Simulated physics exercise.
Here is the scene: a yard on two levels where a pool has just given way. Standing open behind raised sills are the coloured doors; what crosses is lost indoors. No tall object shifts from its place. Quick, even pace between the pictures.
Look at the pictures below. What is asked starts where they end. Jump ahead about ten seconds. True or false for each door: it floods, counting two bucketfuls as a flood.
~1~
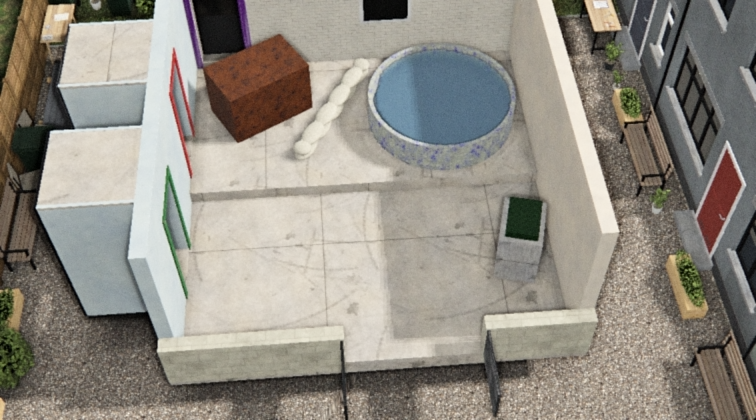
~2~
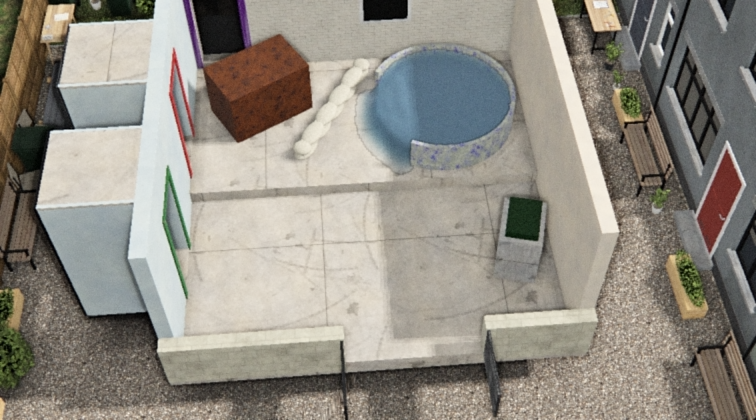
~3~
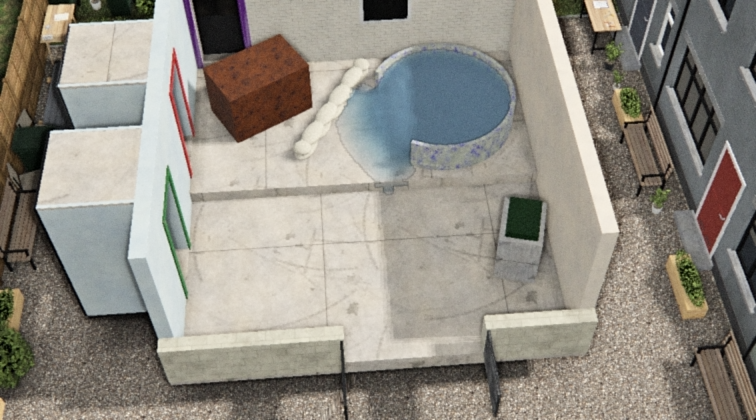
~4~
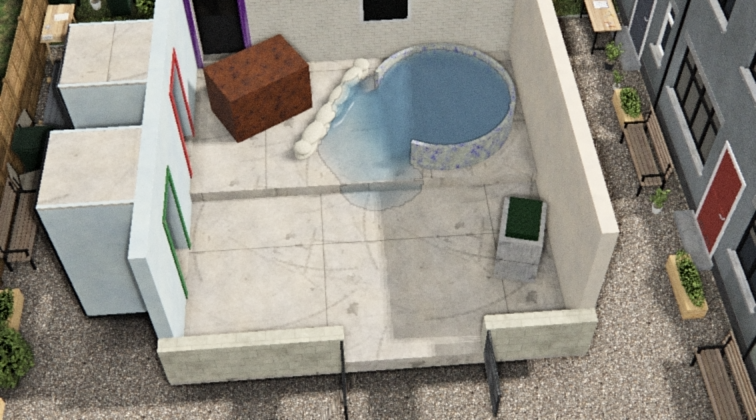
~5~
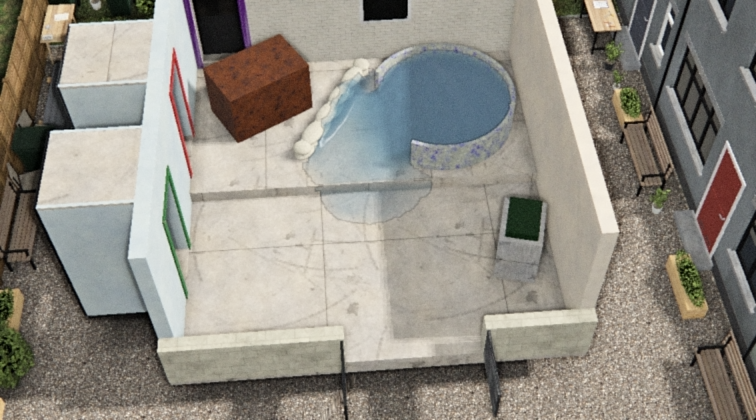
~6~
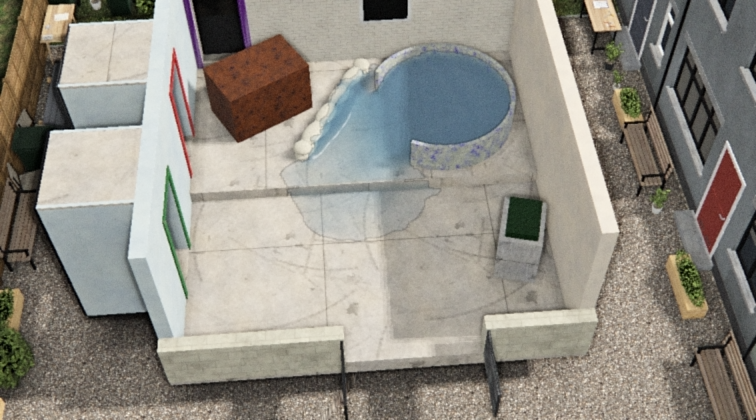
Purple door - false; green door - true; red door - false.
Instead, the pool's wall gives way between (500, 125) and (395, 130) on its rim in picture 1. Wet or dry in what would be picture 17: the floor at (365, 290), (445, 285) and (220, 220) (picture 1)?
In turn: Under water, awash, not flooded.
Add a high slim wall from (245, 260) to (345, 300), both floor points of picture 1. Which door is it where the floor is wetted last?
That is the door marked purple.
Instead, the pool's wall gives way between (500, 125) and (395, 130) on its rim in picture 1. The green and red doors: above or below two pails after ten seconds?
One by one: Green ends up below; red ends up below.
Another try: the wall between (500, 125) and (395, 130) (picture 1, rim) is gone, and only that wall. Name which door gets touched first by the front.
It's the green one.
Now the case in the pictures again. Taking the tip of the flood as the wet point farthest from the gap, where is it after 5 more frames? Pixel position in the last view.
About (241, 290).
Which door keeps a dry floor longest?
My pick is the purple one.
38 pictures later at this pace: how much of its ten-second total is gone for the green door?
My figure is 75 in a hundred.
A moment on, water covers 30 % of the floor; the purple door not reached, the green door not reached, the red door not reached.
Next, water covers 50 % of the floor; the purple door not reached, the green door under two buckets in, the red door not reached.
Then, water covers 65 % of the floor; the purple door not reached, the green door over two buckets in, the red door wet at the sill, nothing in.
Later, water covers 75 % of the floor; the purple door wet at the sill, nothing in, the green door far over two buckets in, the red door wet at the sill, nothing in.
In the end, water covers 90 % of the floor; the purple door wet at the sill, nothing in, the green door far over two buckets in, the red door wet at the sill, nothing in.
